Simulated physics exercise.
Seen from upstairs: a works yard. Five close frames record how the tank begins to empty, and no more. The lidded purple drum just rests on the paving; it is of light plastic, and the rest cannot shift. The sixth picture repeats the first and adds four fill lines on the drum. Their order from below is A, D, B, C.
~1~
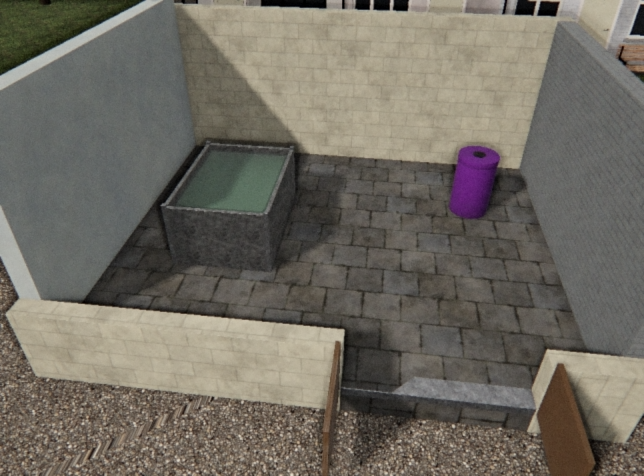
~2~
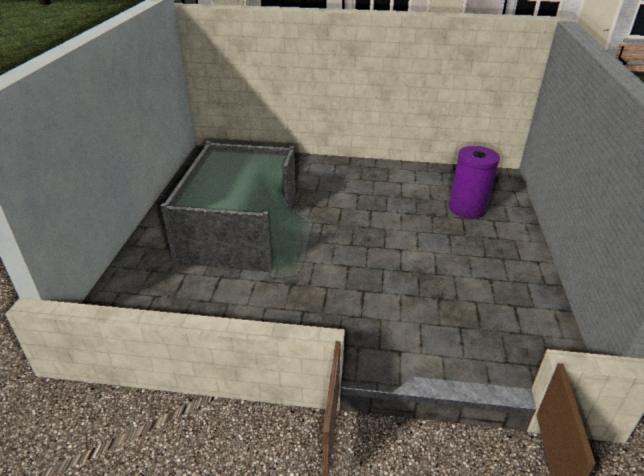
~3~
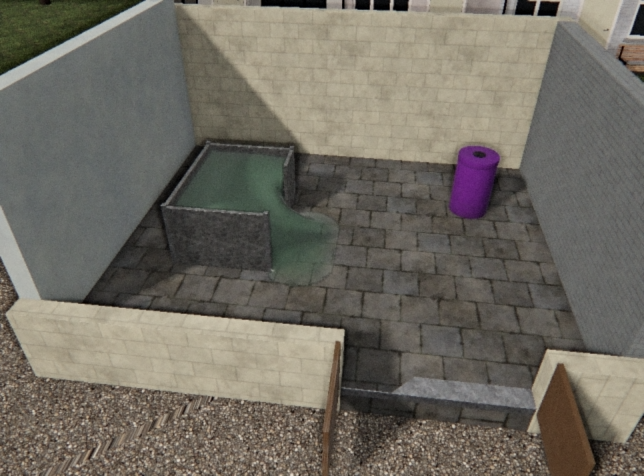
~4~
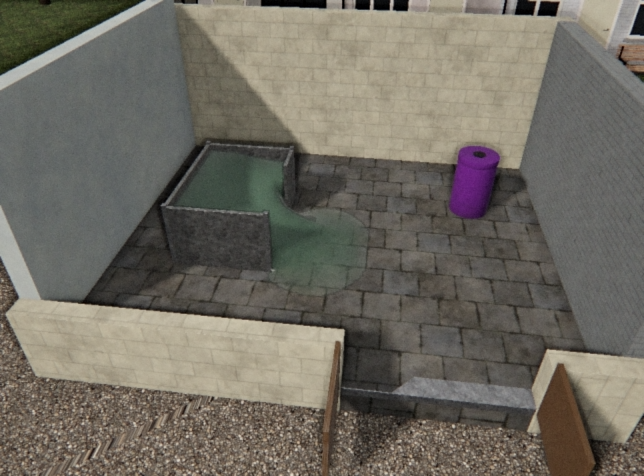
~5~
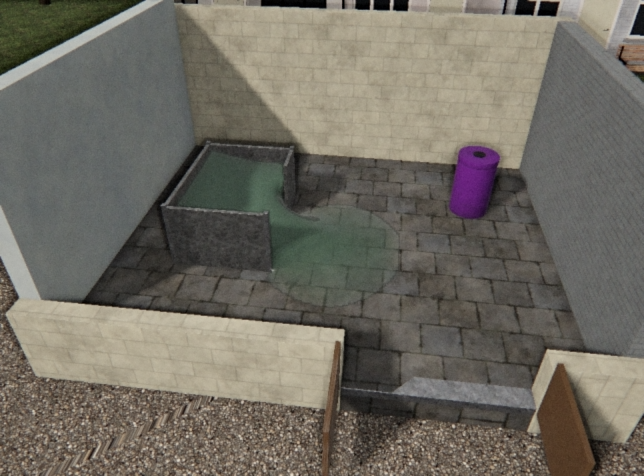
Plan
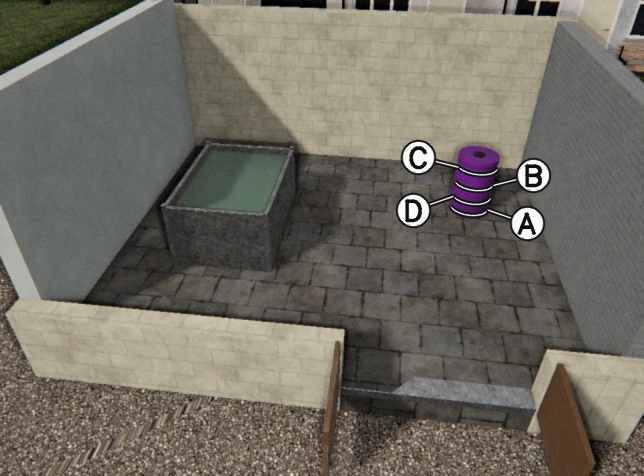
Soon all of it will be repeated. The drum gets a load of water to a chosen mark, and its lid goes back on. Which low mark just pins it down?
I would pick level D.
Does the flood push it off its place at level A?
Yes, it does.
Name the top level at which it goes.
A it is.
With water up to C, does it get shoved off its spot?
No, that is safe.
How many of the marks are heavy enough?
Three.
On the marked copy, A at (470, 215); B at (476, 190); C at (479, 174); D at (473, 204); from the bottom up A, D, B, C.
Choosing A, it is pushed about 3 times its own width away.
Choosing B, it does not move.
Choosing C, it does not move.
Choosing D, it does not move.
